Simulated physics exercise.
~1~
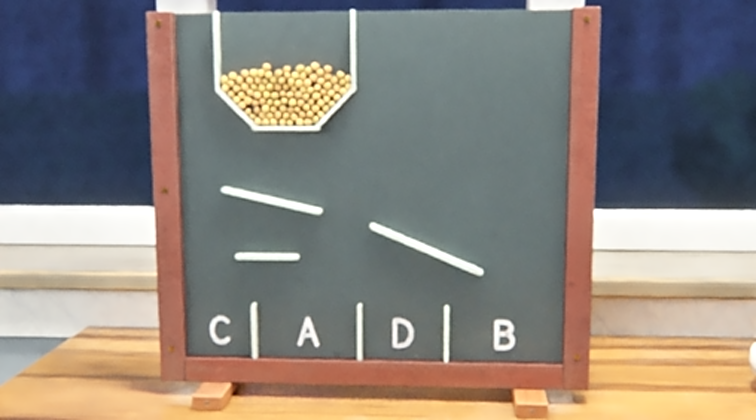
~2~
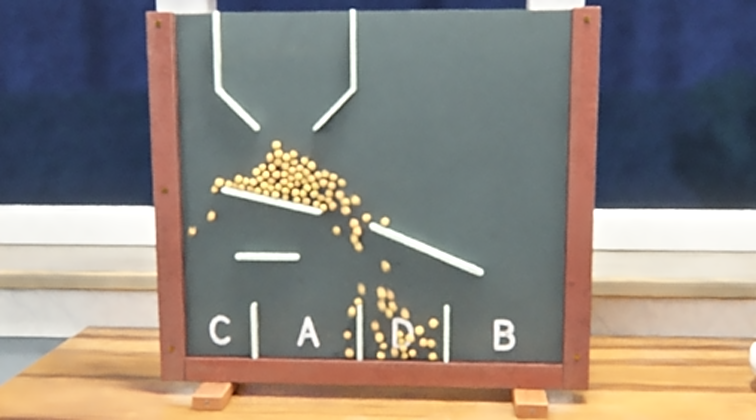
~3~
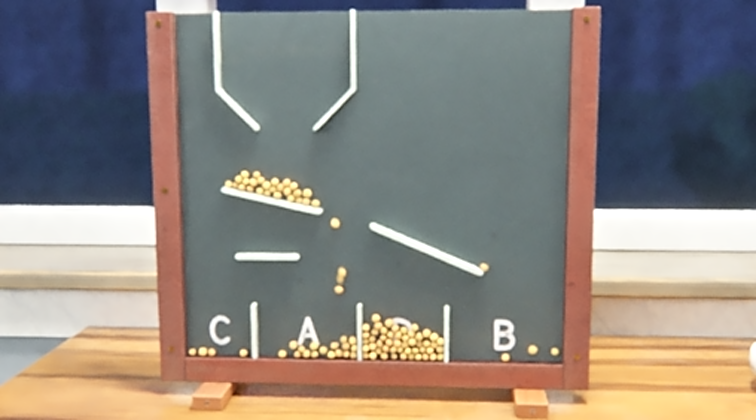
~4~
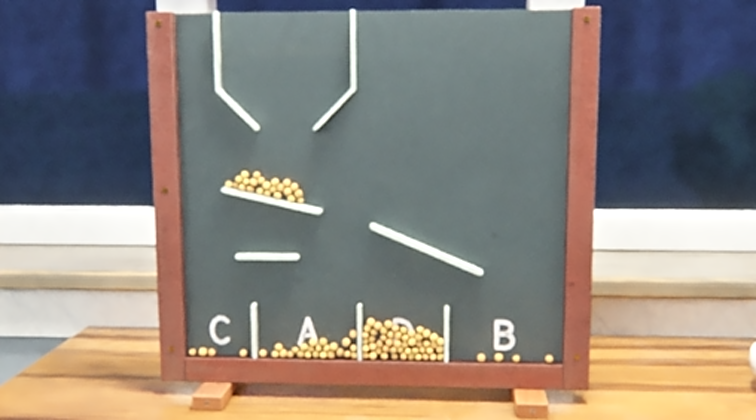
Golden dried chickpeas fill a white-edged hopper at the upper left of a dark green board, framed in reddish-brown wood on a wooden table, seen from the front by a still camera. Below are three pale ledges and four bins lettered C, A, D and B from left to right. The hopper's bottom opens, and the chickpeas drop onto the upper left ledge, heap up and spill mostly off its right end. Many land in D, others gather in A, and a few reach C and B. Finally, D holds the largest pile, A holds fewer, and a cluster stays resting on the upper left ledge.
